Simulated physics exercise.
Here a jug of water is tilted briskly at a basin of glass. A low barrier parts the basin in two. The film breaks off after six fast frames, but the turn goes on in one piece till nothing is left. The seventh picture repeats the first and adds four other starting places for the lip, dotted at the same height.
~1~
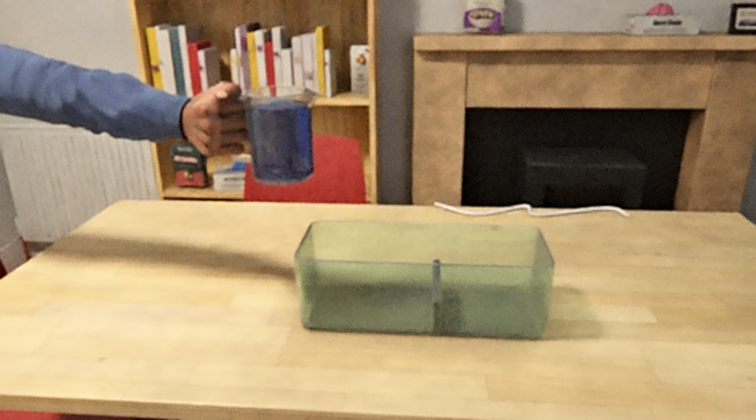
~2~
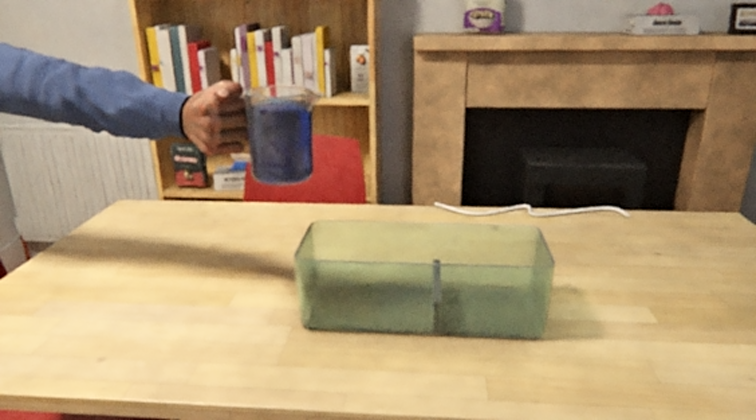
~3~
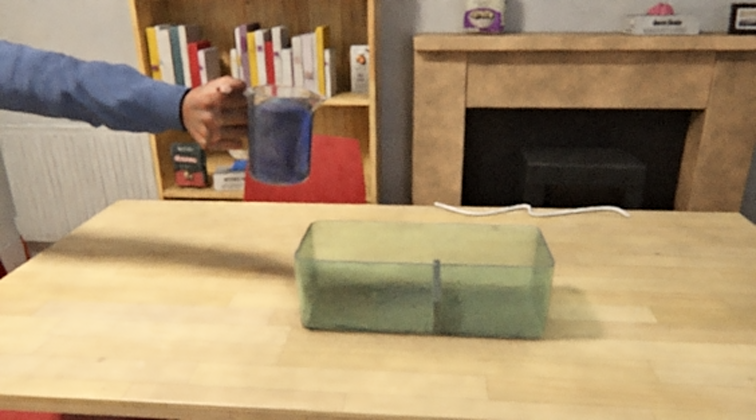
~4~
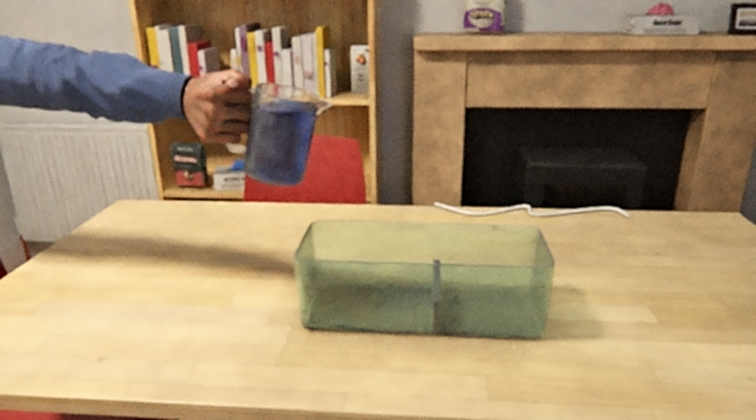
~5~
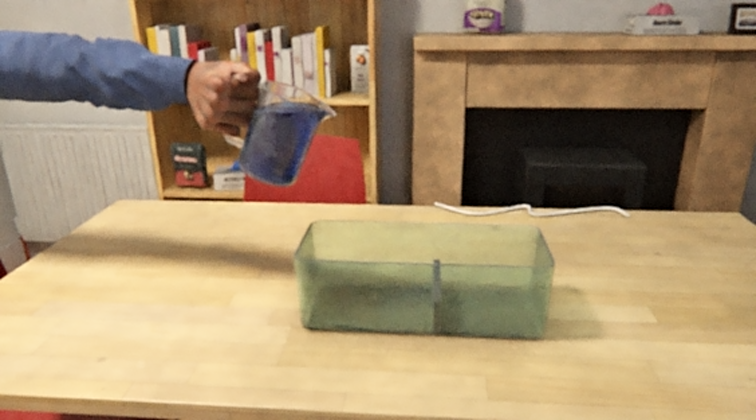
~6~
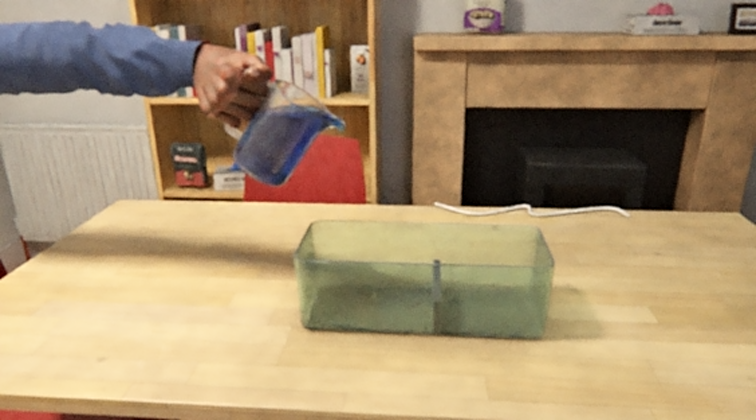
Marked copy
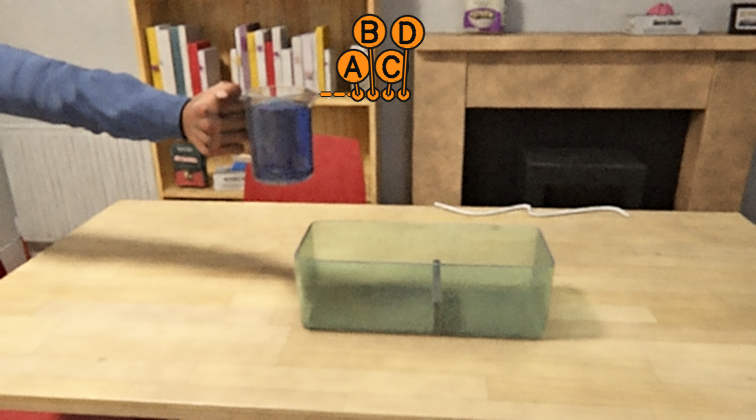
An arm in a blue sleeve reaches in from the left, holding a clear jug of blue water above a pale wooden table, seen from the front by a still camera. A greenish glass basin with a low divider sits on the table, before a bookcase, a red chair and a fireplace. The hand holds the jug upright, then tilts it rightward until water reaches just over its lip.
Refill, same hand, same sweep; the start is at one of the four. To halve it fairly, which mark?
C beats the others.
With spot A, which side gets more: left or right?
More ends on the left.
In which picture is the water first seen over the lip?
Picture 6.
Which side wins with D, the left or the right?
More ends on the right.
In orange, A at (357, 94); B at (372, 94); C at (388, 94); D at (403, 94).
With A, about 91 % ends left of the wall and 3 % right of it; 6 % is lost outside.
With B, about 80 % ends left of the wall and 14 % right of it; 5 % is lost outside.
With C, about 50 % ends left of the wall and 48 % right of it.
With D, about 24 % ends left of the wall and 75 % right of it.
